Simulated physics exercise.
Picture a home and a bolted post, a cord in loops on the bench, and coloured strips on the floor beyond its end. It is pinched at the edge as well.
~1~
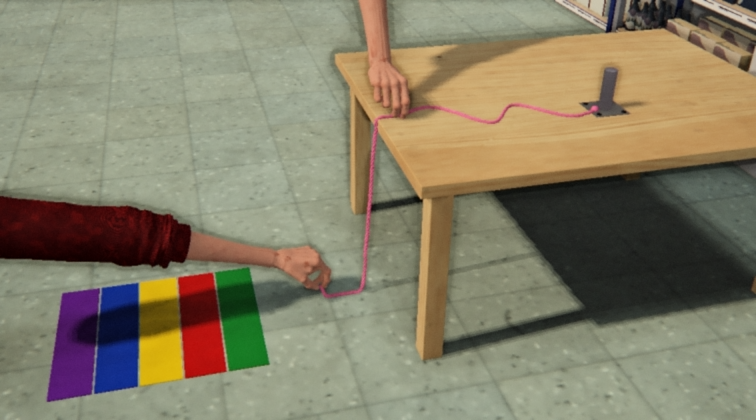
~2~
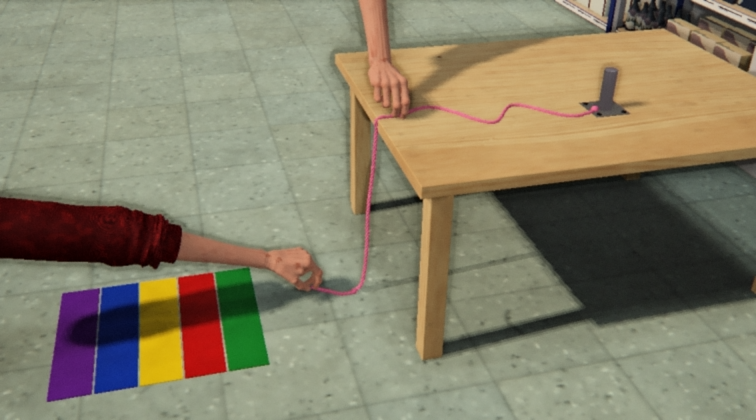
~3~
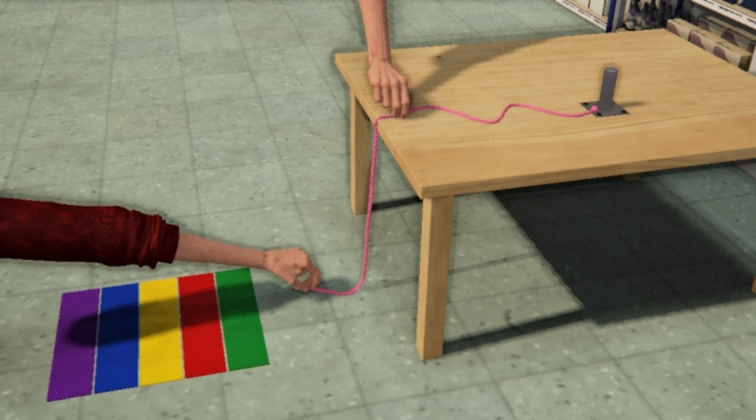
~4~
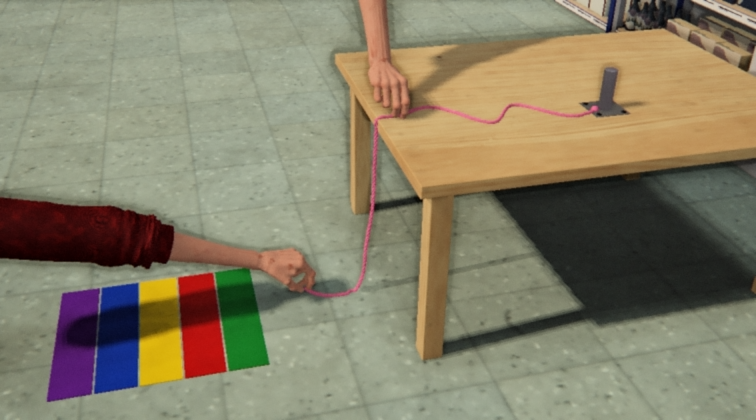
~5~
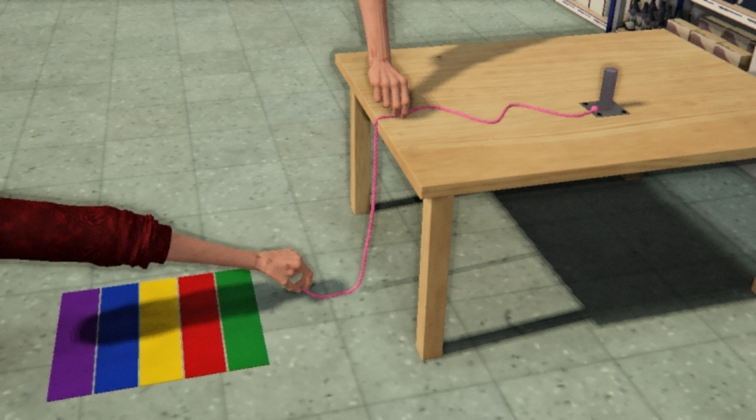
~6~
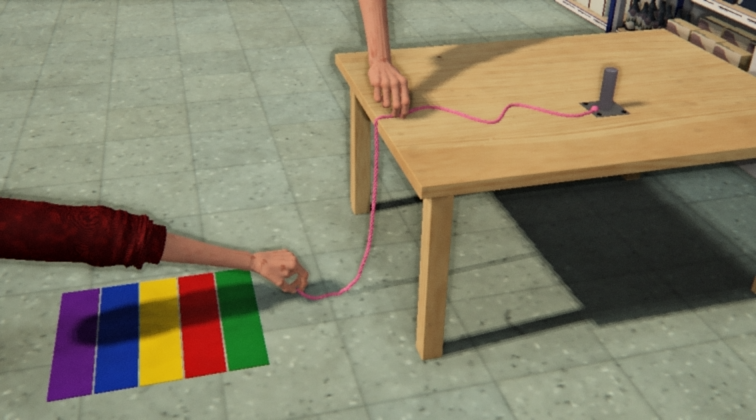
A hand in a dark red sleeve, gripping the end of a pink cord near the floor, draws it slowly a short way left toward the nearby green strip. The cord's low bend shifts slightly left and slants, while another hand keeps pressing it at the table's edge and the wavy part on top stays still.
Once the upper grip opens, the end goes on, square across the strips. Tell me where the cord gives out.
It gives out over the blue strip.
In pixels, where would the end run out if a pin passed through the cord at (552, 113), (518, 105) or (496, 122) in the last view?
Approximately (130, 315), (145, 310) and (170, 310) respectively.
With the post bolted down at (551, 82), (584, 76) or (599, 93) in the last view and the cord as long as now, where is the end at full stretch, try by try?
Per try, approx.: (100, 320); (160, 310); (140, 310).
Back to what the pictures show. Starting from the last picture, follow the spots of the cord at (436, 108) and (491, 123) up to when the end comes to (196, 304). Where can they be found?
The first sits at about (388, 120) and the second at about (451, 117).
Soon after, end near (196, 304); over red.
After that, end near (150, 311); over yellow.
At the stop, end near (121, 315); over blue. Over blue.
